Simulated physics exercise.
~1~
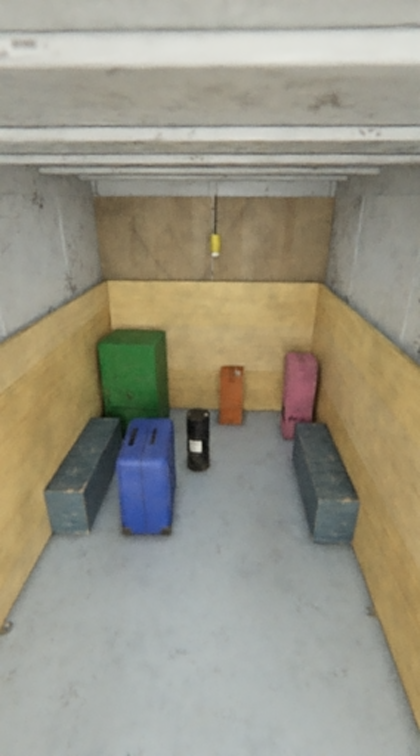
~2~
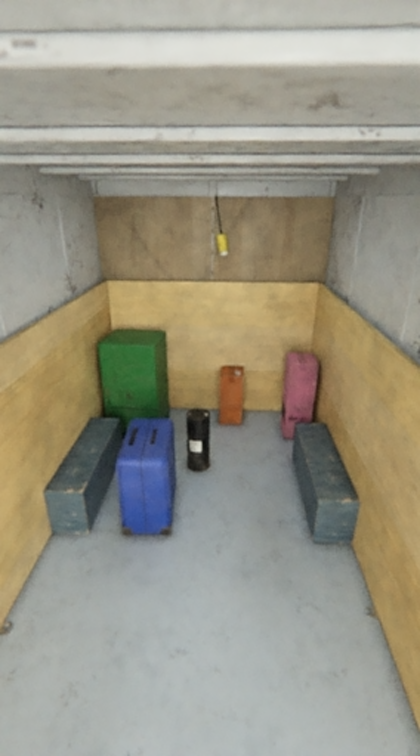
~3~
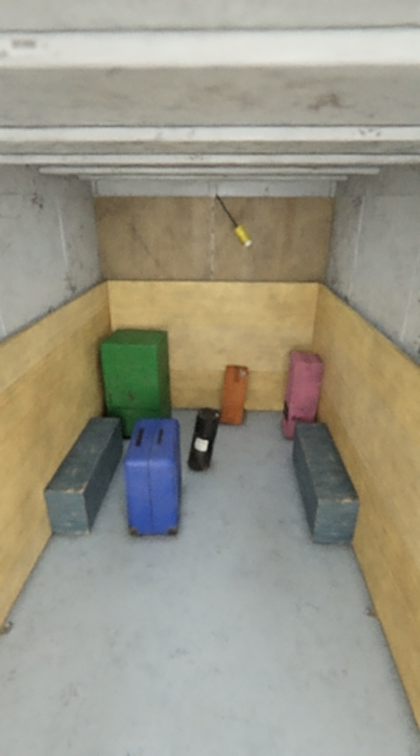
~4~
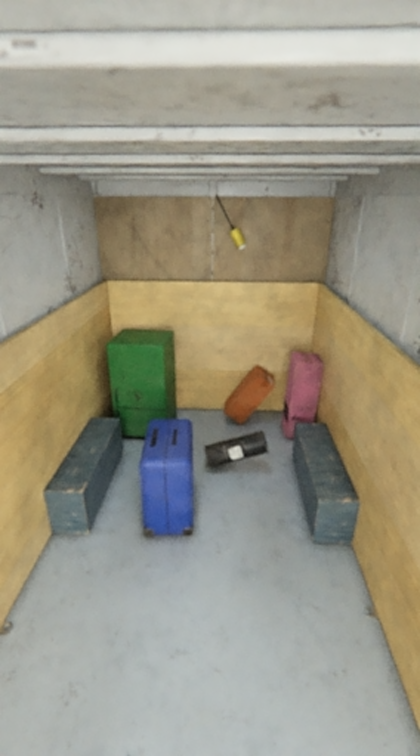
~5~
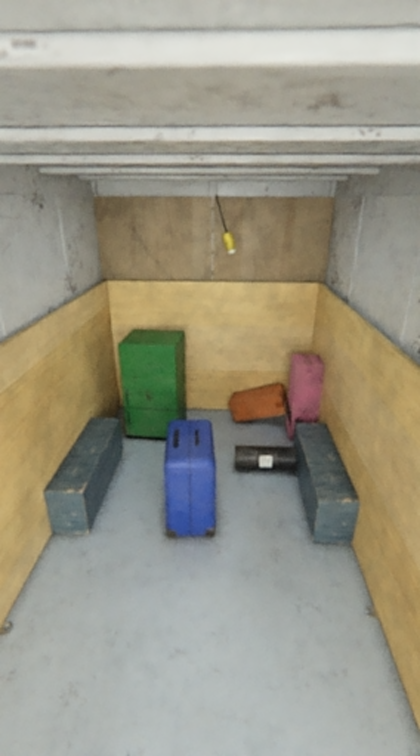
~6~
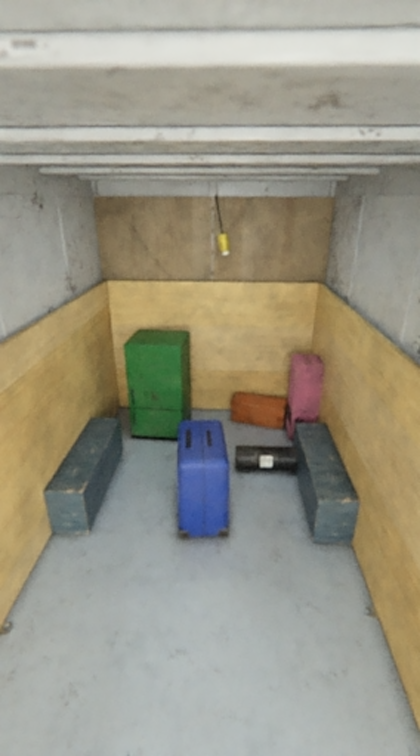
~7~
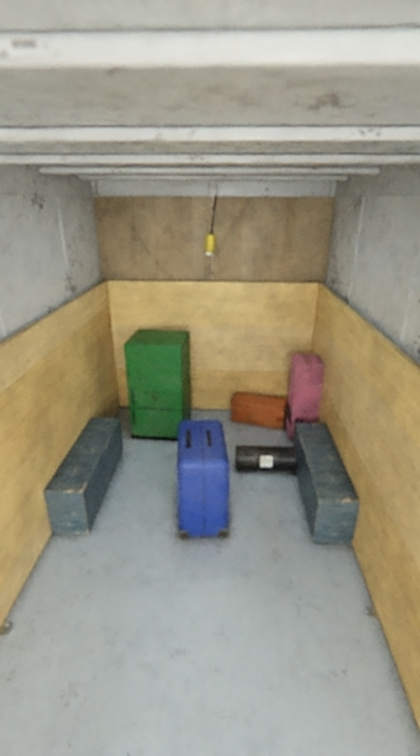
Green cabinet and blue suitcase sliding right in a van's load bay as a black canister and orange box topple over.
